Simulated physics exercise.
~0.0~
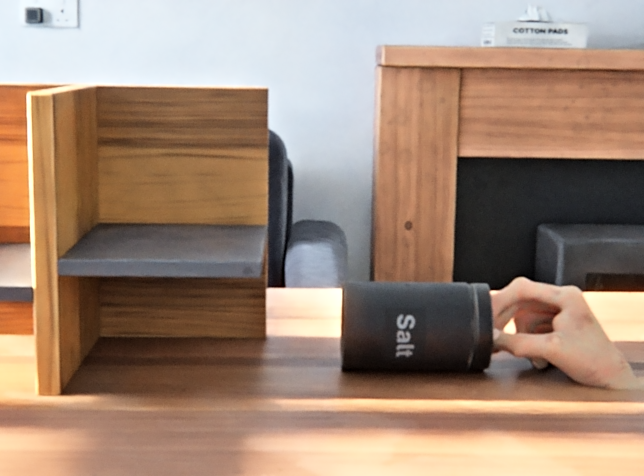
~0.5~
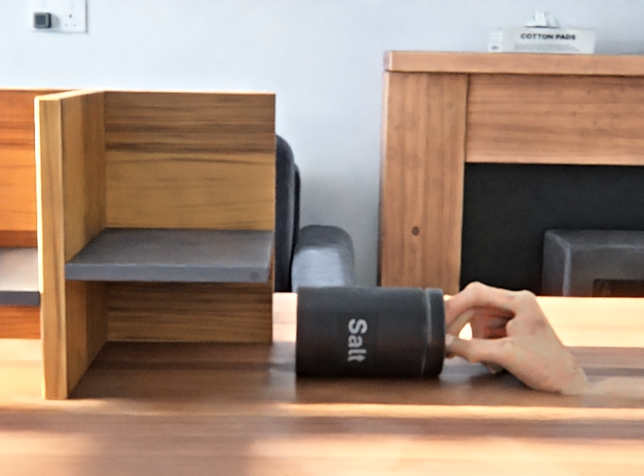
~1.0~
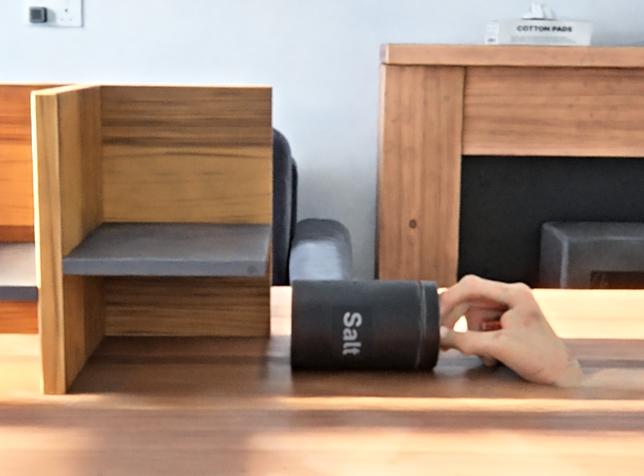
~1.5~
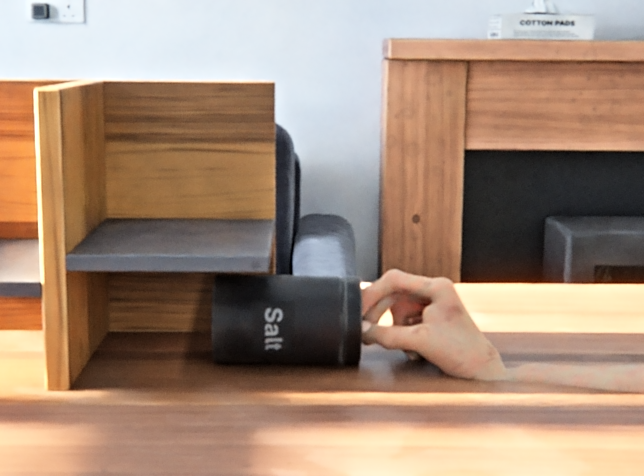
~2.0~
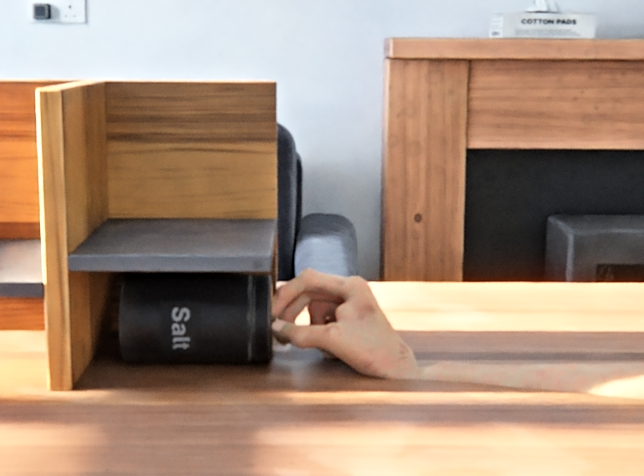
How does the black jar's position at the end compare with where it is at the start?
At the start the jar lies out on the open table to the right of the rack. By the end it is farther left, tucked in beneath the grey shelf.
